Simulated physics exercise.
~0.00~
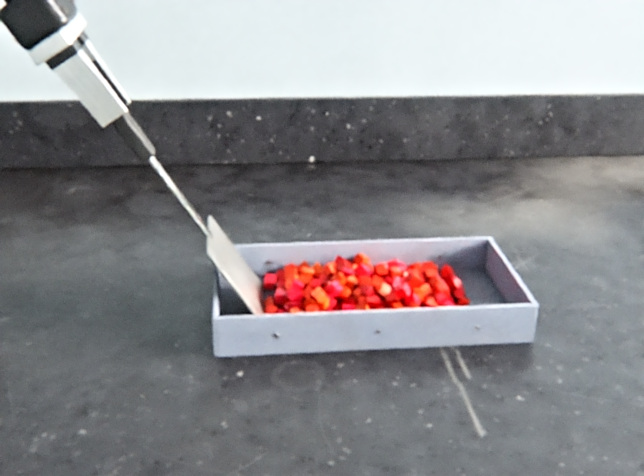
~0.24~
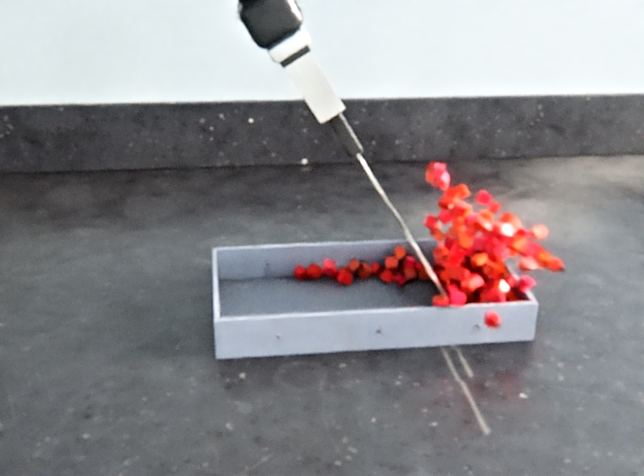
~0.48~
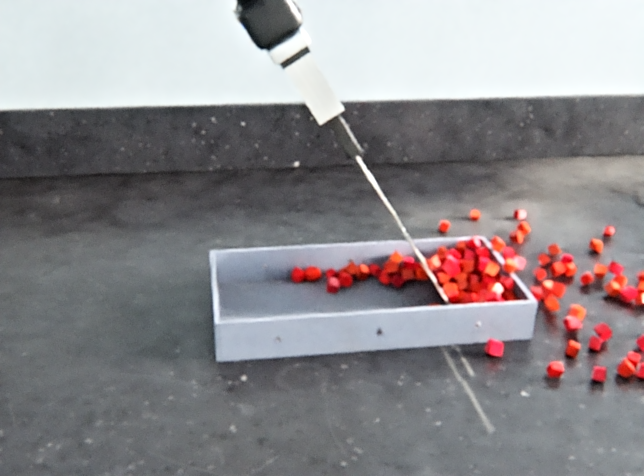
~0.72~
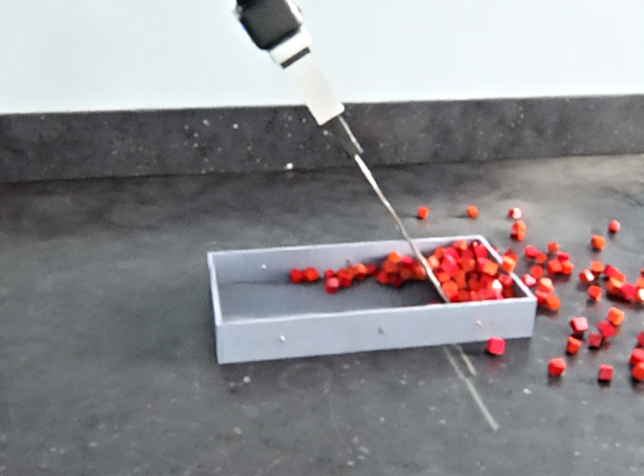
A robot arm reaches down from the upper left, holding a turner with its blade inside a shallow grey trough on a dark speckled worktop, seen from the front and slightly above. A heap of small red and orange vegetable dice fills much of the trough. The turner sweeps quickly to the right, driving the dice against the far end, where many fly up and over the wall. They scatter across the worktop on the right while the blade stays still. At the end, most dice remain in the trough, bunched at its right end with a thin trail behind.
